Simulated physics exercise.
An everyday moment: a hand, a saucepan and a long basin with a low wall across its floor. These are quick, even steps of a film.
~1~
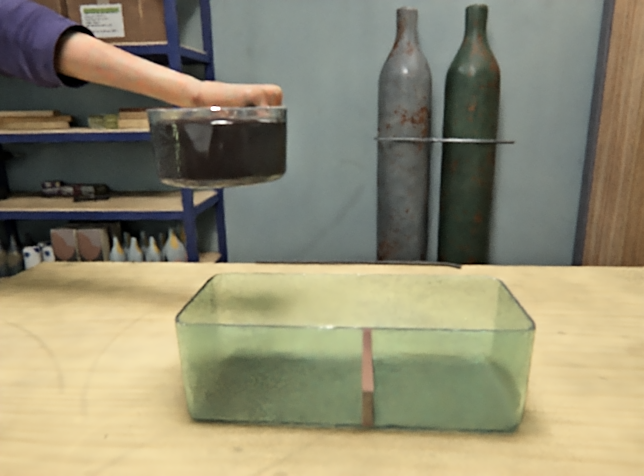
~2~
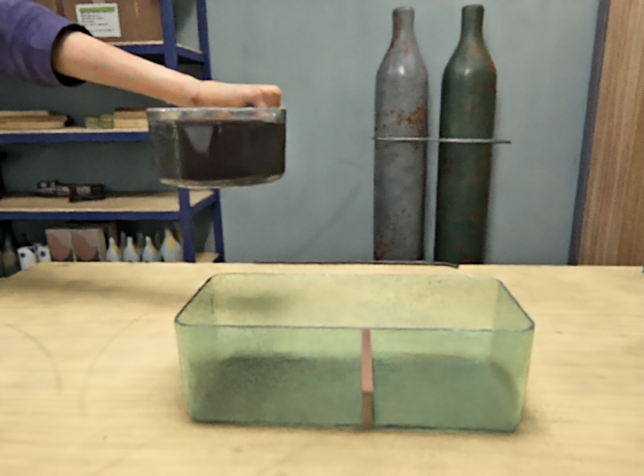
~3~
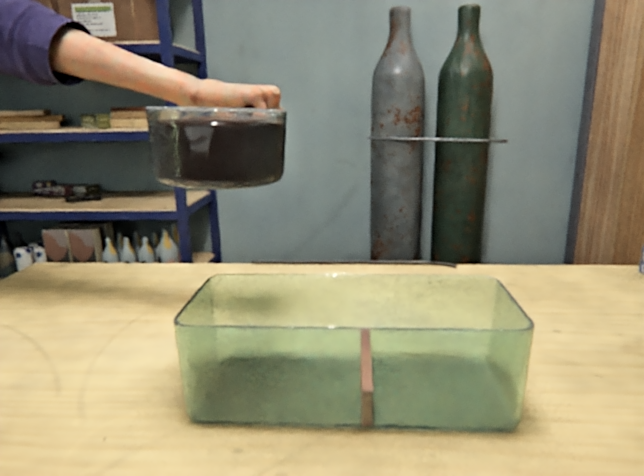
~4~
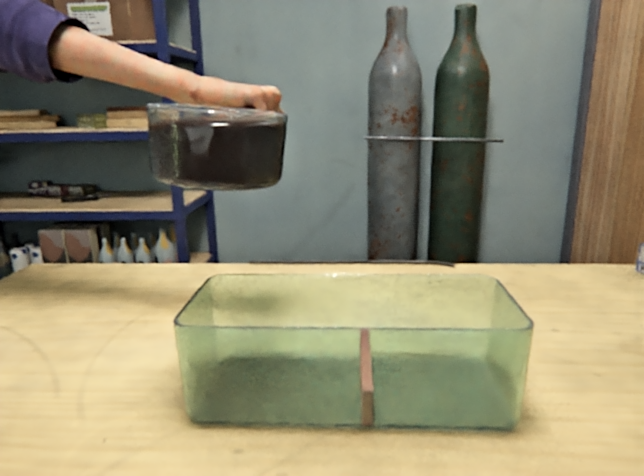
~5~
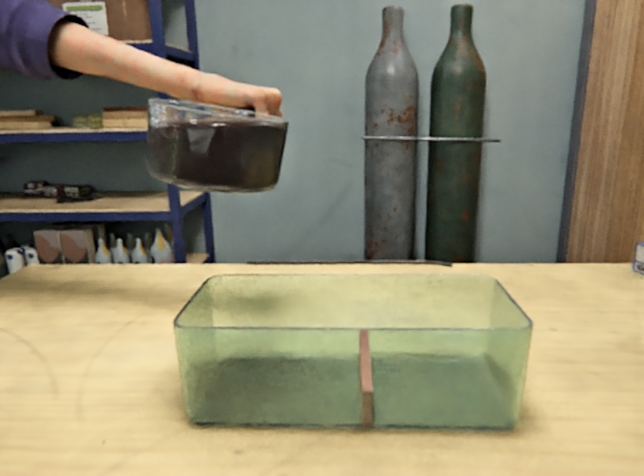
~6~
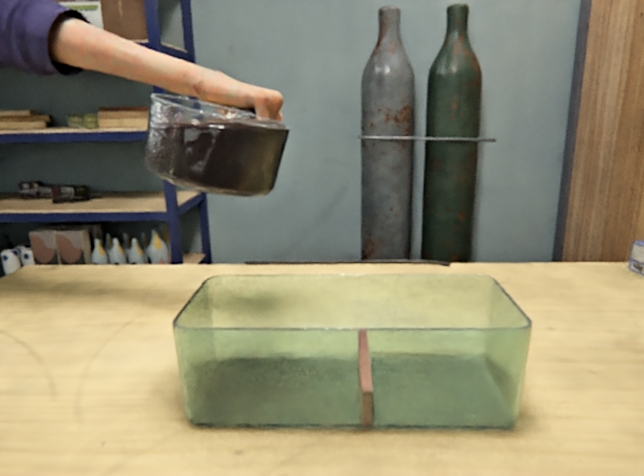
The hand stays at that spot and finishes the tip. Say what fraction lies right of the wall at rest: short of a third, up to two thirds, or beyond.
It comes to between a third and two thirds.
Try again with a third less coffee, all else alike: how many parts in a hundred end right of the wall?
Near 20 %.
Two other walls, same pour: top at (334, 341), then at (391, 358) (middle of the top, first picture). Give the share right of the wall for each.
About 75 and 10 per cent.
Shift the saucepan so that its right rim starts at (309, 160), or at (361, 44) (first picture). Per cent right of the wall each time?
Near 55 % and 95 %.
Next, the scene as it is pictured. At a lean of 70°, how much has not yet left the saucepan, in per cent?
Near 40 %.
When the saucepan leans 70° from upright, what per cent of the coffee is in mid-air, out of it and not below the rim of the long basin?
It comes to 35 per cent or so.
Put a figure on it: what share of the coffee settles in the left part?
About 50 per cent.
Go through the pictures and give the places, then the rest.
In the first picture, it leans 0°; its right rim is at (285, 110); the coffee meets the walls at (160, 121) and (283, 119); the long basin's rim runs from (196, 297) to (516, 302); the wall's top is at (367, 357).
In the second picture, it leans 1°; its right rim is at (284, 111); the coffee meets the walls at (158, 122) and (283, 120).
In the third picture, it leans 3°; its right rim is at (285, 113); the coffee meets the walls at (158, 121) and (283, 121).
In the fourth picture, it leans 6°; its right rim is at (286, 117); the coffee meets the walls at (159, 122) and (284, 121).
In the fifth picture, it leans 10°; its right rim is at (287, 123); the coffee meets the walls at (158, 123) and (285, 122).
In the sixth picture, it leans 15°; its right rim is at (288, 131); the coffee meets the walls at (157, 125) and (288, 125).
A moment on, the saucepan is tipped part way and 41 per cent is still to pour, 9 is left of the wall and 16 right of it.
Next, the saucepan is tipped right over and 4 per cent is still to pour, 42 is left of the wall and 46 right of it.
Then the saucepan is tipped right over and 0 per cent is still to pour, 52 is left of the wall and 47 right of it.
Later the saucepan is tipped right over and 0 per cent is still to pour, 52 is left of the wall and 47 right of it.
Finally, 52 per cent lies left of the wall, 47 right of it and 1 outside.
